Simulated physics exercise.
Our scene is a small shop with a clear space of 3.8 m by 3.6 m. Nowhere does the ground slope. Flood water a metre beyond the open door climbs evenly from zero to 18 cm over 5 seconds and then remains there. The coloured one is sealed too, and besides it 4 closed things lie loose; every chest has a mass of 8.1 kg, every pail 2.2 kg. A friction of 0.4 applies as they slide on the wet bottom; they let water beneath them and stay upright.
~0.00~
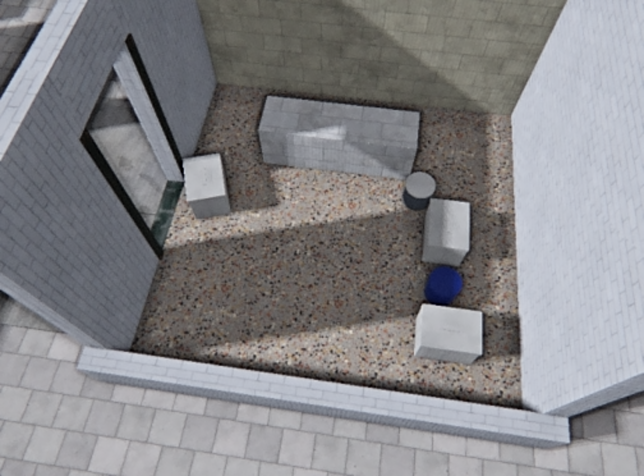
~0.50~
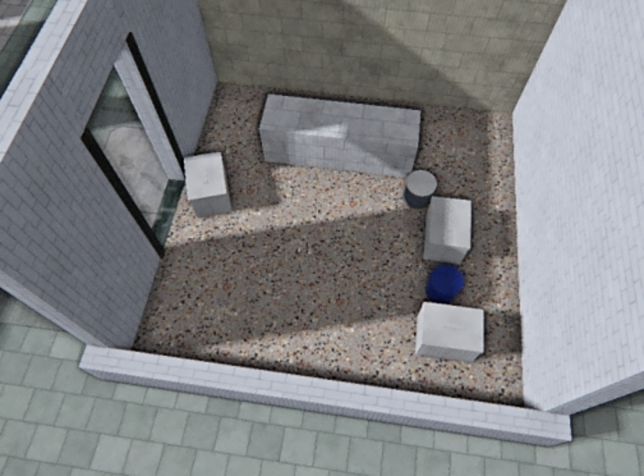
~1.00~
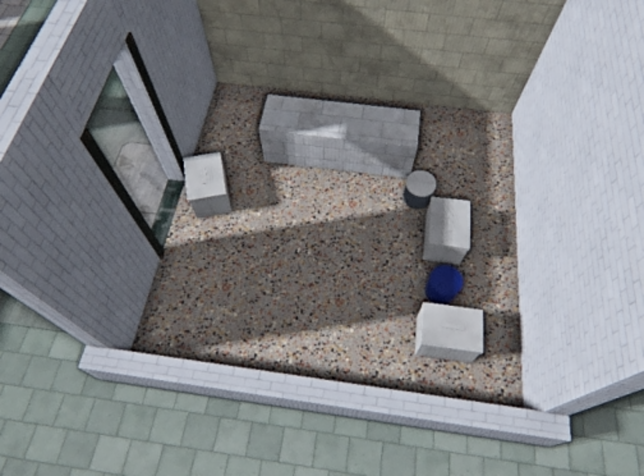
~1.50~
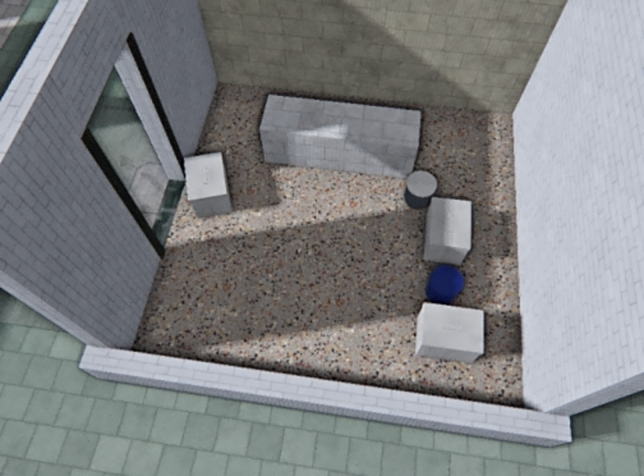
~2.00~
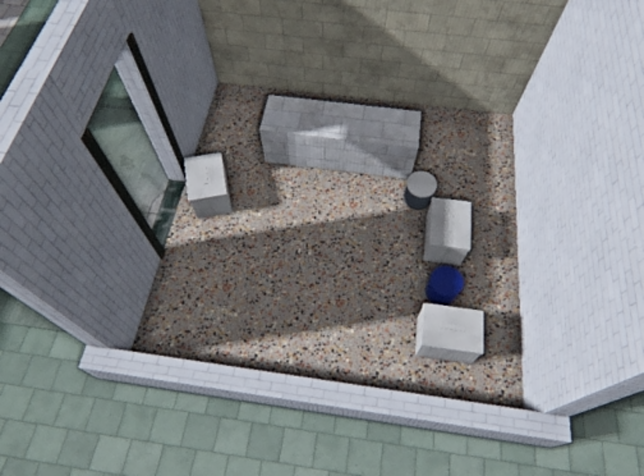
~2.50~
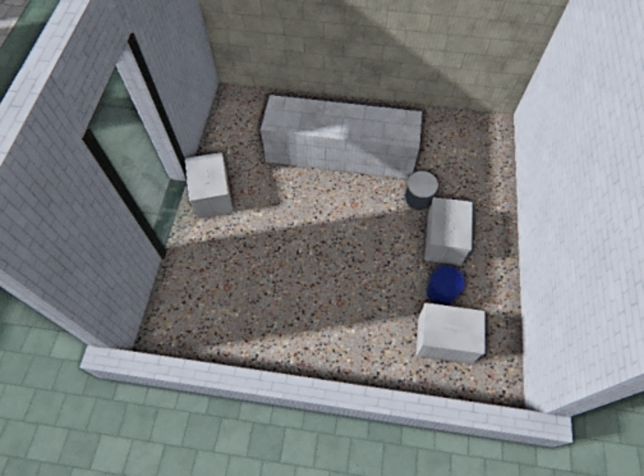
Small walled shop seen from above, pale boxes, a grey bin and a blue pail staying still as paving outside turns greenish.
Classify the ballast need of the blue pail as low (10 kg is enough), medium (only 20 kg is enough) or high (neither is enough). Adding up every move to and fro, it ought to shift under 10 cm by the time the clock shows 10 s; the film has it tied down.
Low.
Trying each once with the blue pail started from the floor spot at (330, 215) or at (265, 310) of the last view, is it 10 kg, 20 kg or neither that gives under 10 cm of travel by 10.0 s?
One by one: The small mass suffices; the small mass suffices.
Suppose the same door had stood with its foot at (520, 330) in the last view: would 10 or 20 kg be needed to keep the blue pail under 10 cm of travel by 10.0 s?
Then only the heavier mass works.
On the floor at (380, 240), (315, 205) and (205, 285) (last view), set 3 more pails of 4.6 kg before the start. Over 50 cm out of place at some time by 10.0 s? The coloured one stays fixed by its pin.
In the order given, beyond the mark, then beyond the mark, and last within the mark.
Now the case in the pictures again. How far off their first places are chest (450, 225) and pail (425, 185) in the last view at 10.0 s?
80 cm and 100 cm respectively.
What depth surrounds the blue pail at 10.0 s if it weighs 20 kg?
Around 9 cm.
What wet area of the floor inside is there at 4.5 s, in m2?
I'd estimate close to 4.0 m2.
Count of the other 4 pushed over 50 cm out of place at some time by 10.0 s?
By my tally, 4.
After 3.5 s the blue pail would be 0 cm from its start with 10 kg and 0 cm from its start with 20 kg; 0 cm of water round it then.
After 4.5 s the blue pail would be 0 cm from its start with 10 kg and 0 cm from its start with 20 kg; 0 cm of water round it then.
After 7.0 s the blue pail would be 0 cm from its start with 10 kg and 0 cm from its start with 20 kg; 4 cm of water round it then.
After 10.0 s the blue pail would be 0 cm from its start with 10 kg and 0 cm from its start with 20 kg; 9 cm of water round it then.
